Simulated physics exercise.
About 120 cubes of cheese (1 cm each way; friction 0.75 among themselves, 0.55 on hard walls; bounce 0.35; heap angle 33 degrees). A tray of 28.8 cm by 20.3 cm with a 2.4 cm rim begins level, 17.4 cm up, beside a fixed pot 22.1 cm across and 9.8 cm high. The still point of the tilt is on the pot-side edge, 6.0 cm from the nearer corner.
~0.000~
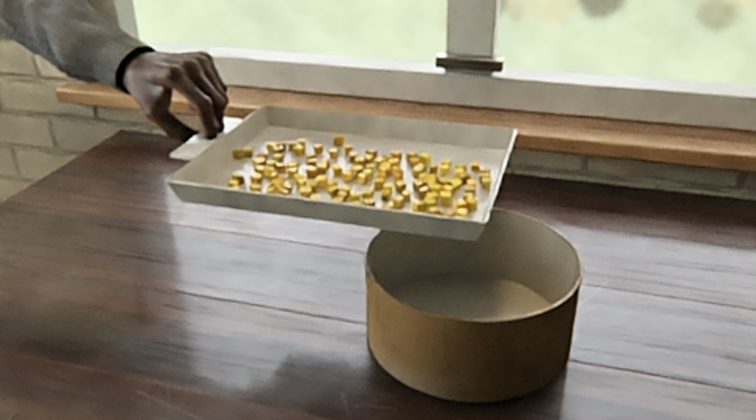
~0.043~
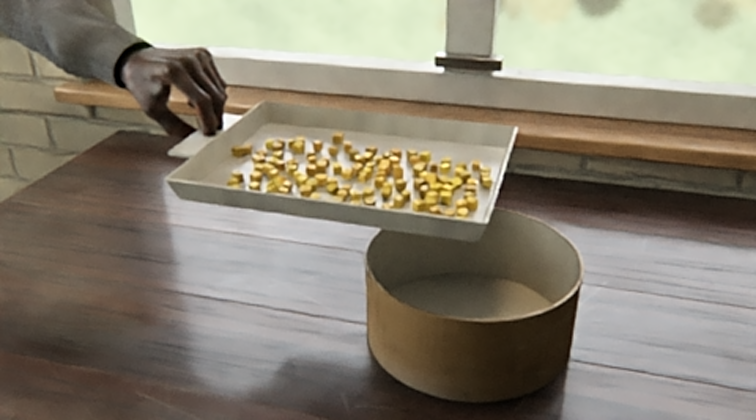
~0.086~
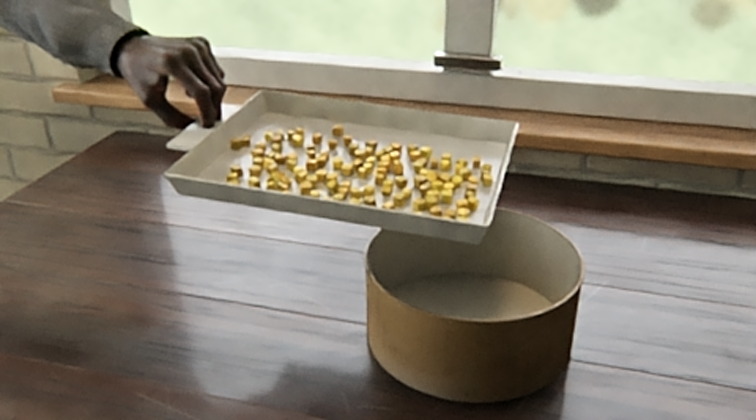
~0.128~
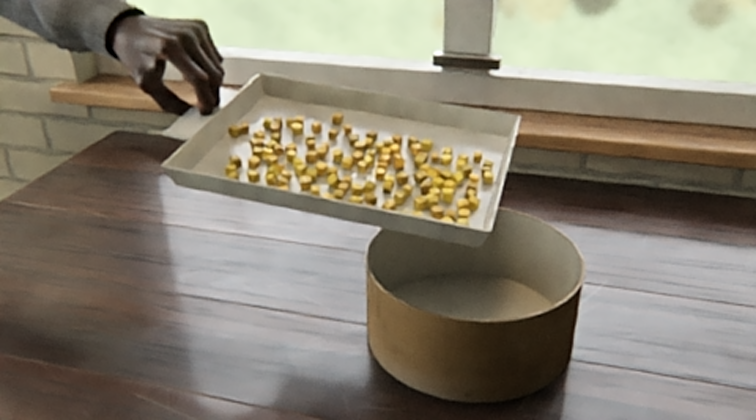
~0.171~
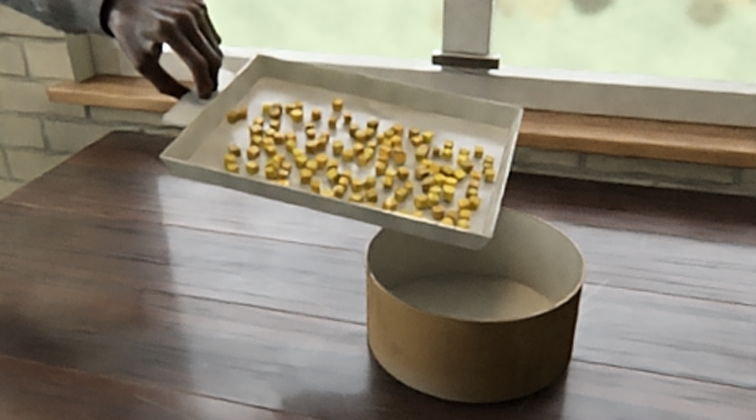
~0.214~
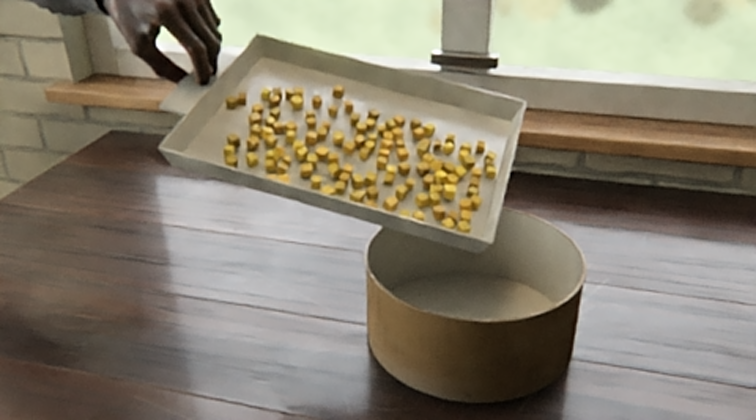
On a dark wooden table by a window, a hand raises the left side of a tray of yellow cubes beside a round pot.
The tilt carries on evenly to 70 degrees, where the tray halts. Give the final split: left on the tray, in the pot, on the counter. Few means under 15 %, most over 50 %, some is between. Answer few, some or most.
Tray: Some, pot: Few, counter: Most.
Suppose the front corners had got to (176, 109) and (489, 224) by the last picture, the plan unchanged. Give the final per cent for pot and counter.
Pot 25, counter 40.
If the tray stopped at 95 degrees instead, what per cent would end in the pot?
In that case some 40 per cent.
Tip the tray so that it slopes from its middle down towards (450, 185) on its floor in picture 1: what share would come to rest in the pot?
Some 30 per cent.
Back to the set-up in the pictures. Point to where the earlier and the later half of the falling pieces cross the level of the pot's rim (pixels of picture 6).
At about (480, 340), then at (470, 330).
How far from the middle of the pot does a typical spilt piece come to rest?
Roughly 20 cm.
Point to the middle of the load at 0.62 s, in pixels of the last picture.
Near (416, 195).
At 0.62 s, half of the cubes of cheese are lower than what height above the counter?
About 20 cm.
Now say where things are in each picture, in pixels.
The first picture shows tray tilt 0 degrees, front corners at (178, 178) and (478, 217); middle of the pieces at (362, 179); pot at (472, 256).
The second picture shows tray tilt 1 degrees, front corners at (177, 176) and (479, 217); middle of the pieces at (362, 178).
The third picture shows tray tilt 3 degrees, front corners at (175, 171) and (480, 220), lowest corner right front; middle of the pieces at (363, 174).
The fourth picture shows tray tilt 8 degrees, front corners at (174, 163) and (482, 224), lowest corner right front; middle of the pieces at (363, 167).
The fifth picture shows tray tilt 12 degrees, front corners at (172, 154) and (483, 229), lowest corner right front; middle of the pieces at (363, 160).
The sixth picture shows tray tilt 17 degrees, front corners at (171, 145) and (485, 233), lowest corner right front; middle of the pieces at (364, 154); pot at (474, 254). Its pace works out near 110 degrees a second.
After 0.46 s, tilt 44 degrees; the tray holds 100 %, the pot 0 %.
After 0.62 s, tilt 62 degrees; the tray holds 100 %, the pot 0 %.
After 0.90 s, tilt 70 degrees; the tray holds 60 %, the pot 5 %.
At rest (2.4 s), tray 35 %, pot 10 %, counter 55 %.
